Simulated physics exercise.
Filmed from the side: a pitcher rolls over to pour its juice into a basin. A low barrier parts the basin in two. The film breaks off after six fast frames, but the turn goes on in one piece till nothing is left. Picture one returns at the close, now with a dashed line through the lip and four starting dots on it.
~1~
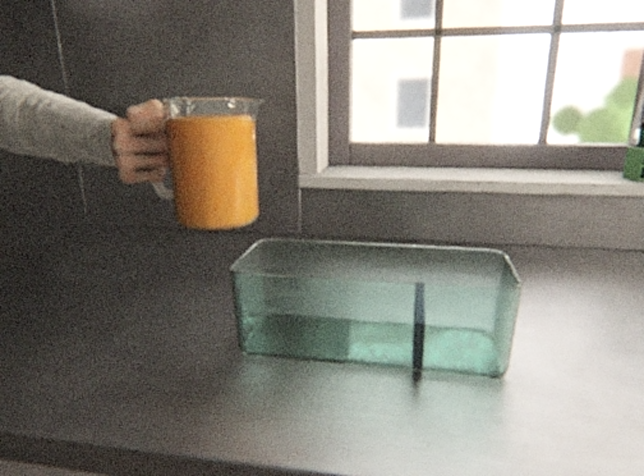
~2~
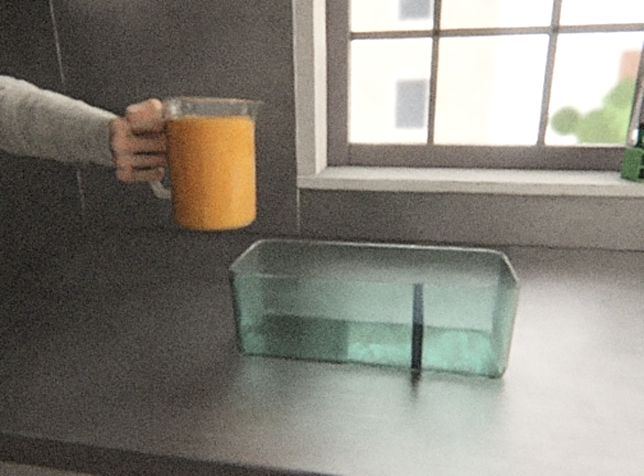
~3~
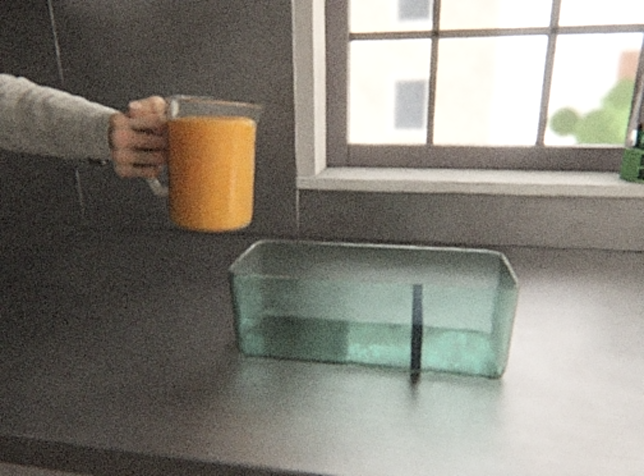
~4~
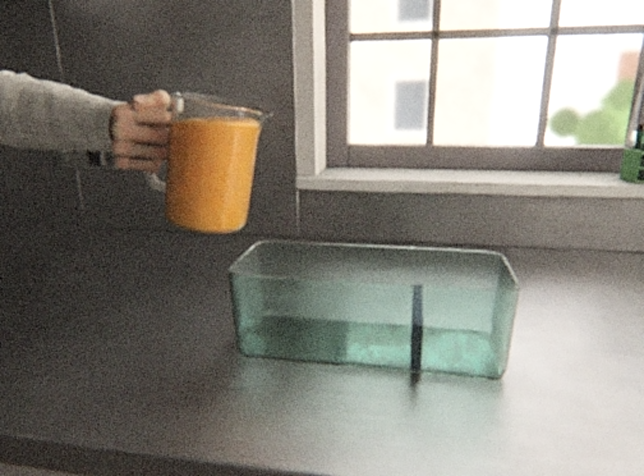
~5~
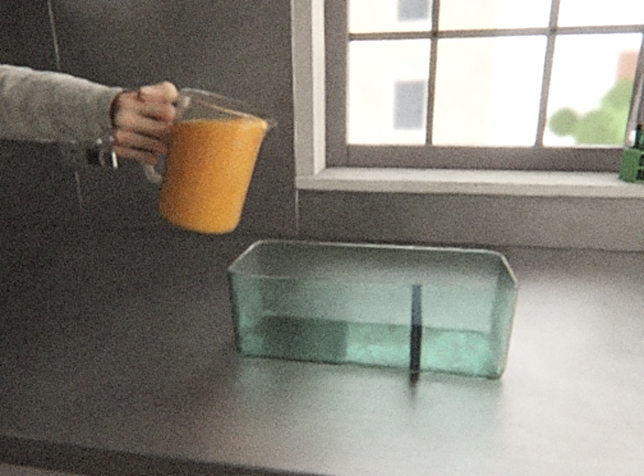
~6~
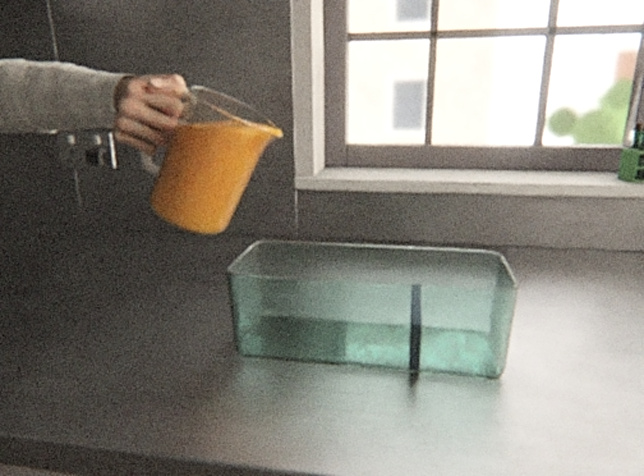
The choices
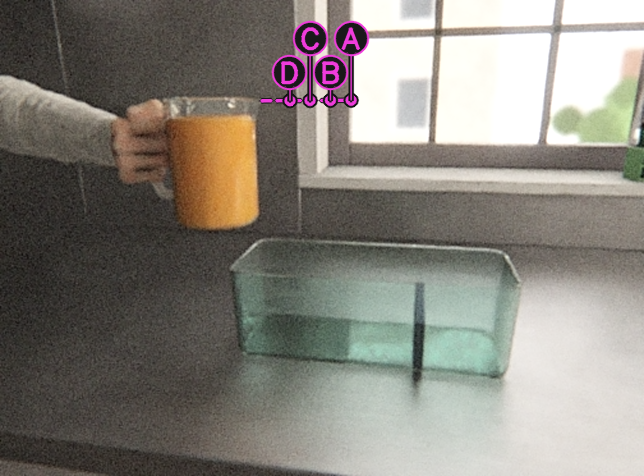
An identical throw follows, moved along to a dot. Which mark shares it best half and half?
Place A does it best.
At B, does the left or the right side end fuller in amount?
The left side.
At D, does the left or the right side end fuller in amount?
The left side.
On the marked copy, A at (351, 100); B at (330, 100); C at (310, 100); D at (289, 100).
For place A, about 47 % ends left of the wall and 51 % right of it.
For place B, about 91 % ends left of the wall and 6 % right of it; 3 % is lost outside.
For place C, about 97 % ends left of the wall and 1 % right of it.
For place D, about 96 % ends left of the wall and 2 % right of it.
